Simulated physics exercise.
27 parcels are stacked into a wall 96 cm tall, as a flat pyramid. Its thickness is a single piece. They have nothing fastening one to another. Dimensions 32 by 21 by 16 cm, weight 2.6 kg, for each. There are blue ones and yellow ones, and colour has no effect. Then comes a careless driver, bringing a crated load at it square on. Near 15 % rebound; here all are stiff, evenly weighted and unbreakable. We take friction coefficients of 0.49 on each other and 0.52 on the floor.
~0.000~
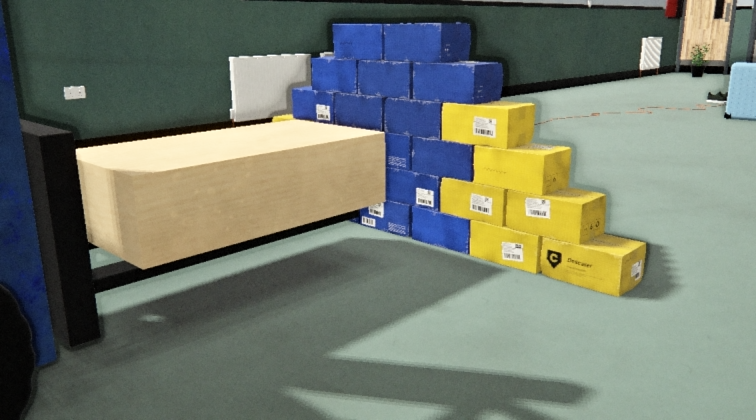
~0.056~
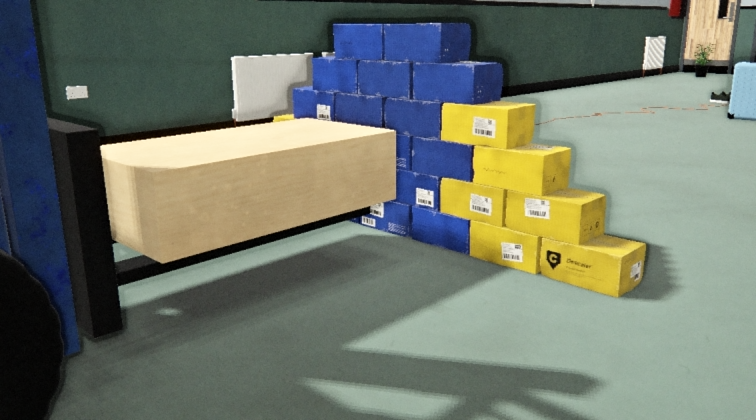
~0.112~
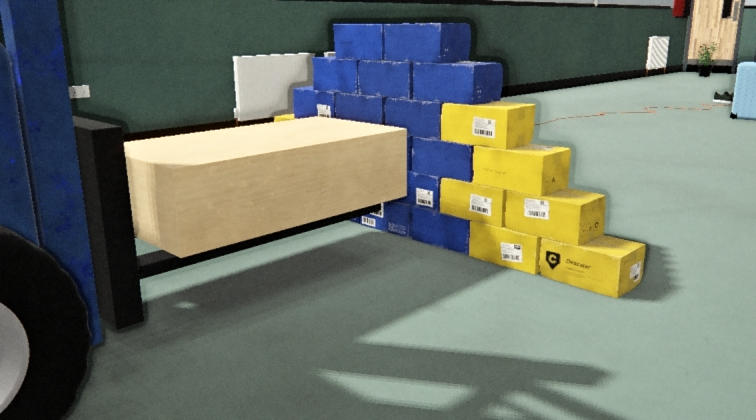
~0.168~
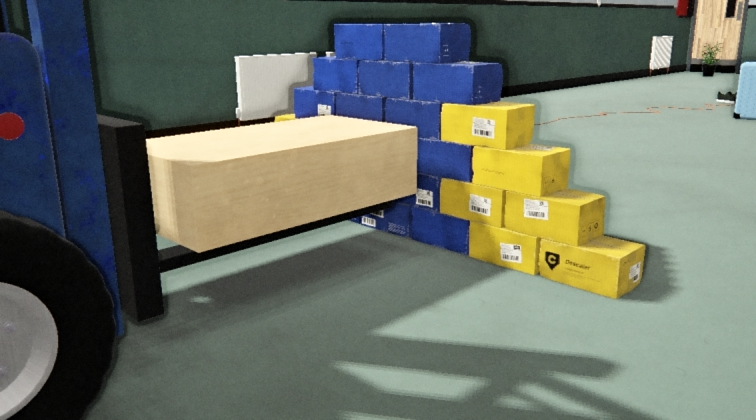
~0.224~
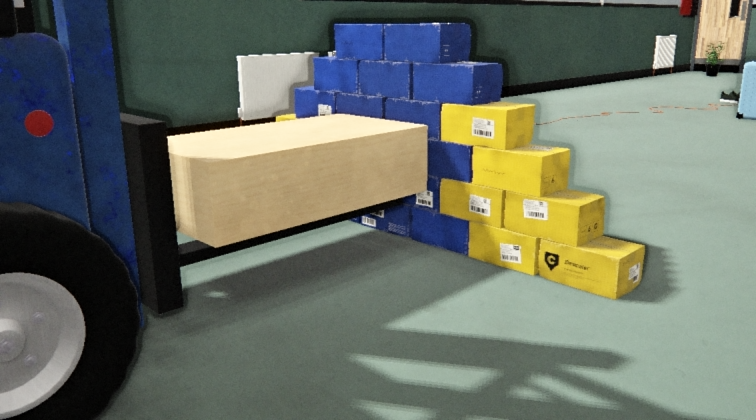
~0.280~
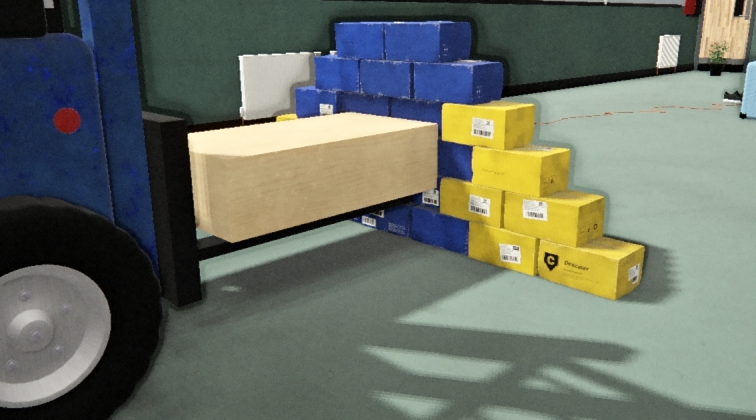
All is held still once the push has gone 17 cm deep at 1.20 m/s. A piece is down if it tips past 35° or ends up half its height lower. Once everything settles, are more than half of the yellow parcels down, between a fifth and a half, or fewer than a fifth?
Fewer than a fifth are down.
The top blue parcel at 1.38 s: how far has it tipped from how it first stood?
Rotation: Approx. 100°.
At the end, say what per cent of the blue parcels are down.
The blue group finishes with 80% down.
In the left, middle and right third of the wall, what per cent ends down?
In percent, the thirds read 20 on the left, 80 in the middle and 20 on the right.
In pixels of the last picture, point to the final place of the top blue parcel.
Somewhere around pixel (484, 158).
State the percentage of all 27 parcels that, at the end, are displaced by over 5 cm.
Answer: 50 %.
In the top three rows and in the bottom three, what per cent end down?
Top share 100 per cent; bottom share 30 per cent.
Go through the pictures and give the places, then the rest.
In the first frame (each place is the centre of the face we see best; the camera moves round a little), load (368, 164) 30 cm short of touching; top yellow parcel (474, 125); top blue parcel (357, 42); all as stacked.
The second frame shows load (379, 162) 23 cm short of touching; top yellow parcel (473, 126).
The third frame shows load (390, 160) 17 cm short of touching; top yellow parcel (473, 126).
The fourth frame shows load (401, 157) 10 cm short of touching; top yellow parcel (473, 126).
The fifth frame shows load (412, 155) 31 mm short of touching; top yellow parcel (472, 126).
The sixth frame shows load (422, 153) 36 mm in; top yellow parcel (472, 126); top blue parcel (358, 41); 7 have shifted.
By 0.40 s, none of the 10 yellow parcels down (0 of 27 in all colours); top yellow parcel moved 25 mm; top blue parcel tilted 5°.
By 0.66 s, none of the 10 yellow parcels down (6 of 27 in all colours); top yellow parcel tilted 16°; top blue parcel tilted 13°.
By 0.92 s, 1 of the 10 yellow parcels down (14 of 27 in all colours); top yellow parcel on its side; top blue parcel tilted 49°, 31 cm lower.
By 1.38 s, 1 of the 10 yellow parcels down (14 of 27 in all colours); top yellow parcel on its side; top blue parcel on its side.
When it is over (3.0 s), 1 of the 10 yellow parcels down (14 of 27 in all colours); top yellow parcel on its side; top blue parcel on its side. That is 10 per cent. In pixels of the last frame, middles, top yellow parcel near (529, 199), top blue parcel near (484, 158).
